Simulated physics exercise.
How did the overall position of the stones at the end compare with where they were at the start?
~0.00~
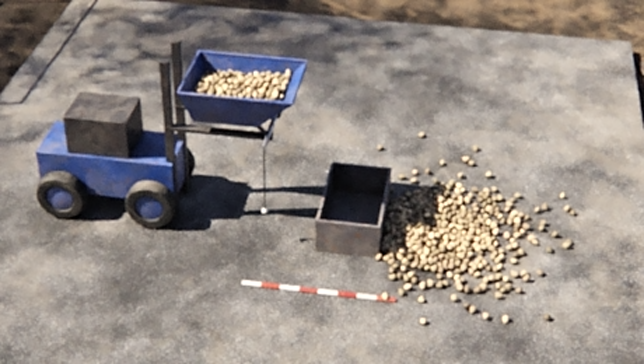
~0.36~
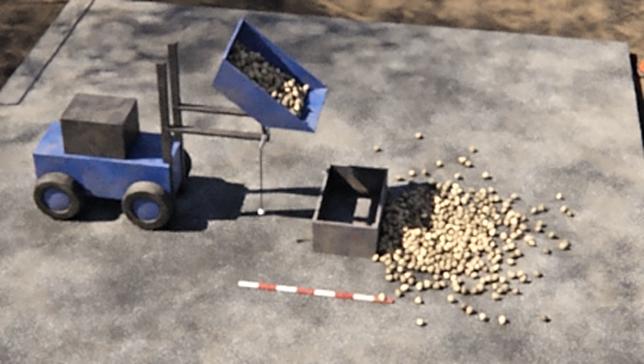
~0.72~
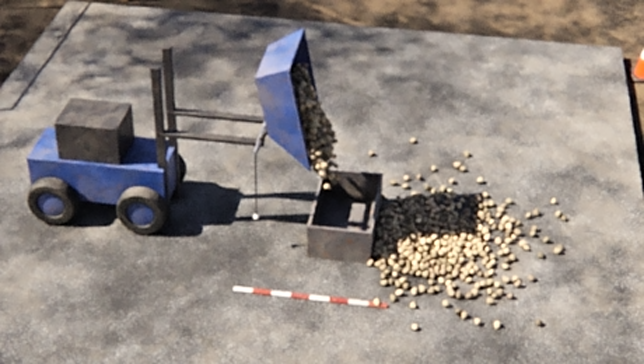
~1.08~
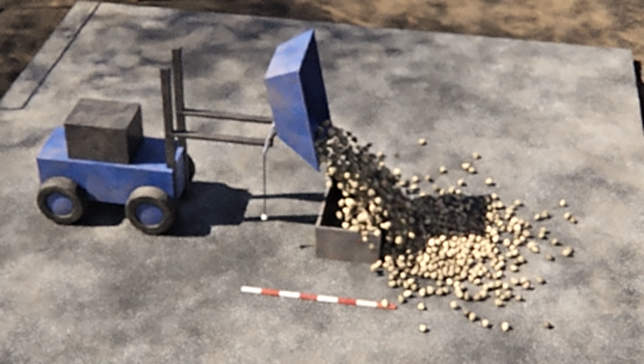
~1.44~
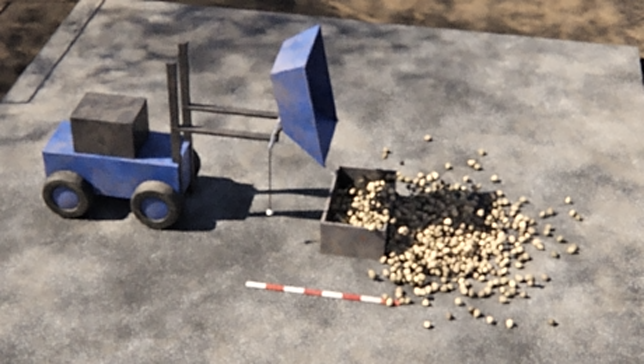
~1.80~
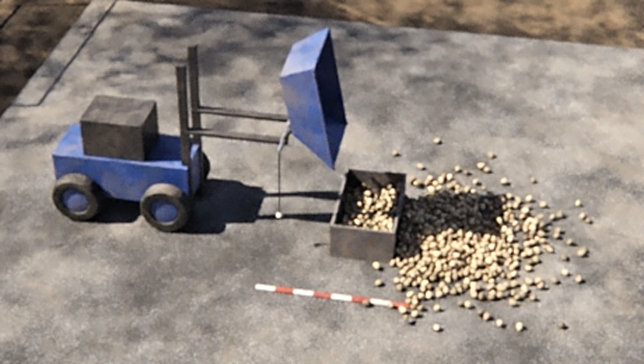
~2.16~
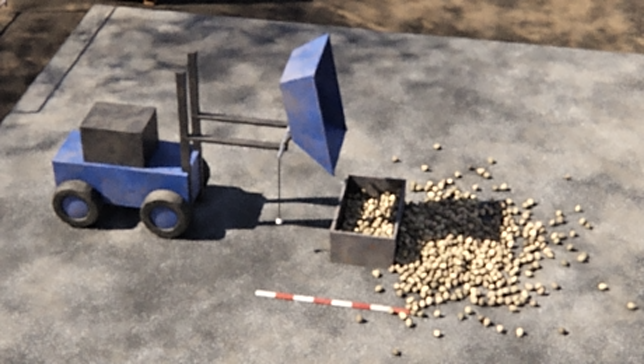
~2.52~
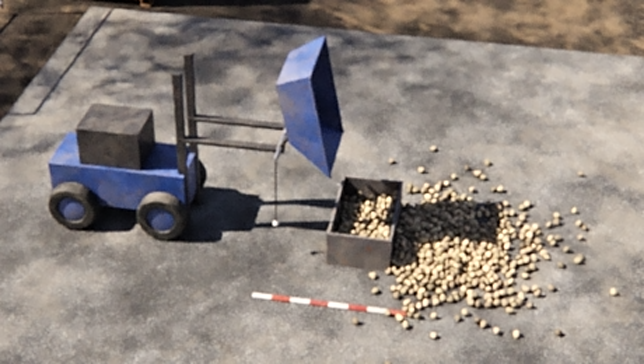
Taken together, the stones ended up lower and farther to the right. At the start some were up in the blue skip and the rest lay in the heap, while at the end they were in the dark box and spread over the ground beside it.
